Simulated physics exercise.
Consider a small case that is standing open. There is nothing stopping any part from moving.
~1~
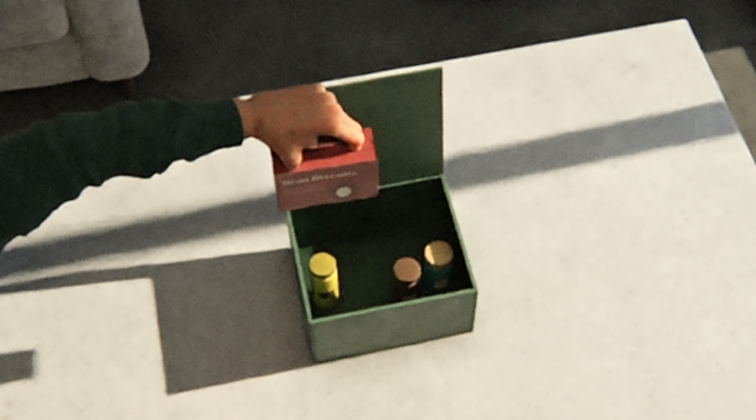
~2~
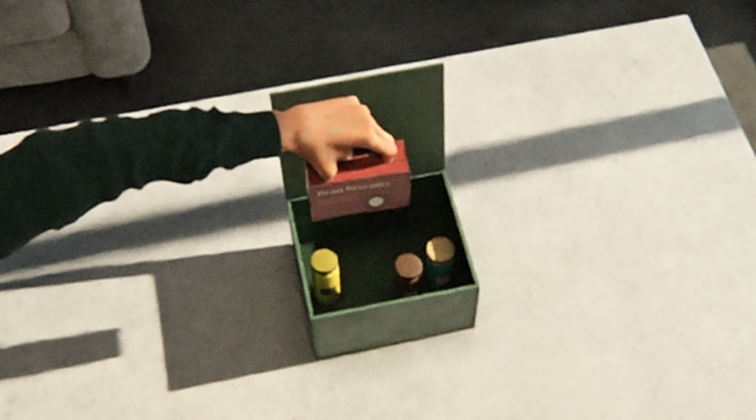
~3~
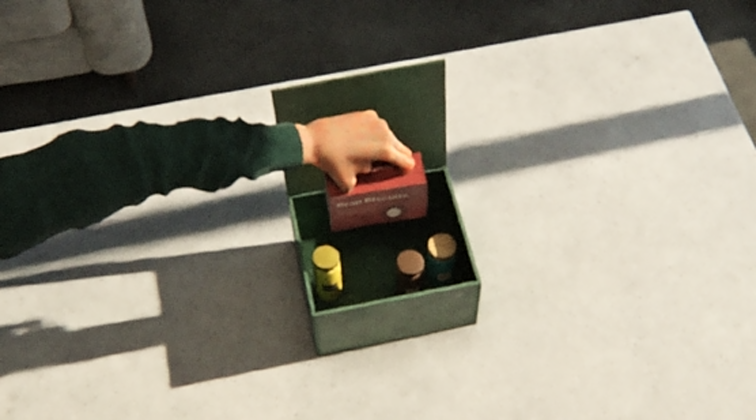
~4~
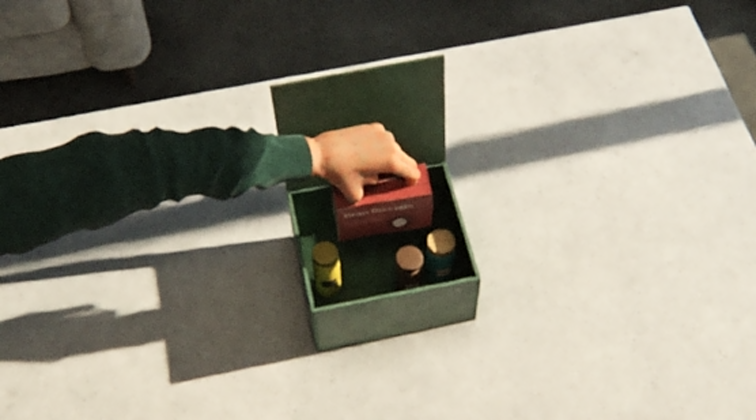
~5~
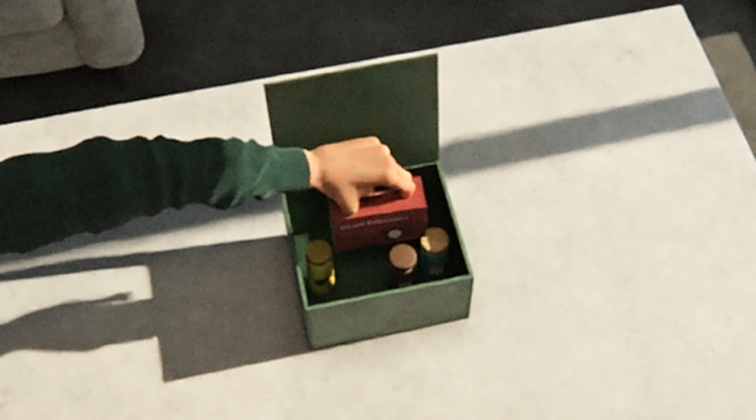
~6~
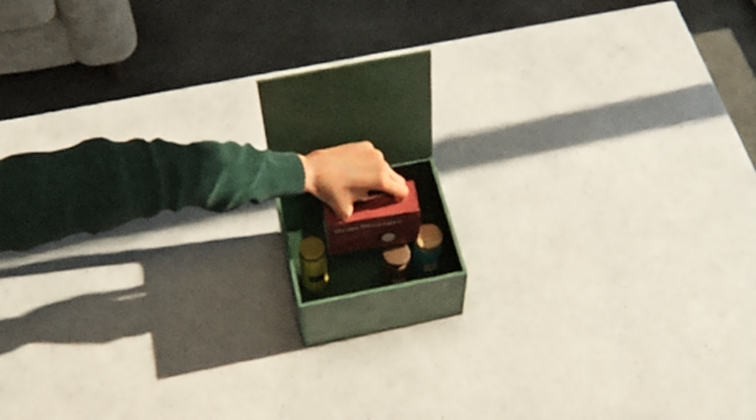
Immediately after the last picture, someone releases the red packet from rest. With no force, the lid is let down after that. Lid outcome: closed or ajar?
Lid down.
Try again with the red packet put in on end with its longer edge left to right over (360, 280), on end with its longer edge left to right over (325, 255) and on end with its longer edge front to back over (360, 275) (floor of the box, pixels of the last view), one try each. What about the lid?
Going through the three tries, the lid settles all the way, then settles all the way, then hangs open.
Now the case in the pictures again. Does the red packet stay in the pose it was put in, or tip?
In the end, the red packet winds up askew.
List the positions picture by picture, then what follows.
On its way; red packet (325, 170); yellow shaker (324, 281), in the first picture.
On its way; red packet (358, 180); brown shaker (408, 281), in the second picture.
On its way; red packet (376, 192); turquoise shaker (441, 262), in the third picture.
On its way; red packet (382, 203); yellow shaker (327, 270), in the fourth picture.
On its way; red packet (378, 214); brown shaker (403, 272), in the fifth picture.
Put in, still held; red packet (371, 218); turquoise shaker (427, 252), in the sixth picture.
Then, 0.60 s after the last picture, red packet on its side near (382, 243); brown shaker tipped 20° from how it was.
Then, 1.70 s after the last picture, lid 47° above the rim; red packet on its side near (382, 243); brown shaker slid a little.
At rest, lid shut; tipped over in the box, red packet; the other 3 in place. Seen from the same camera at the end, red packet near (382, 243).
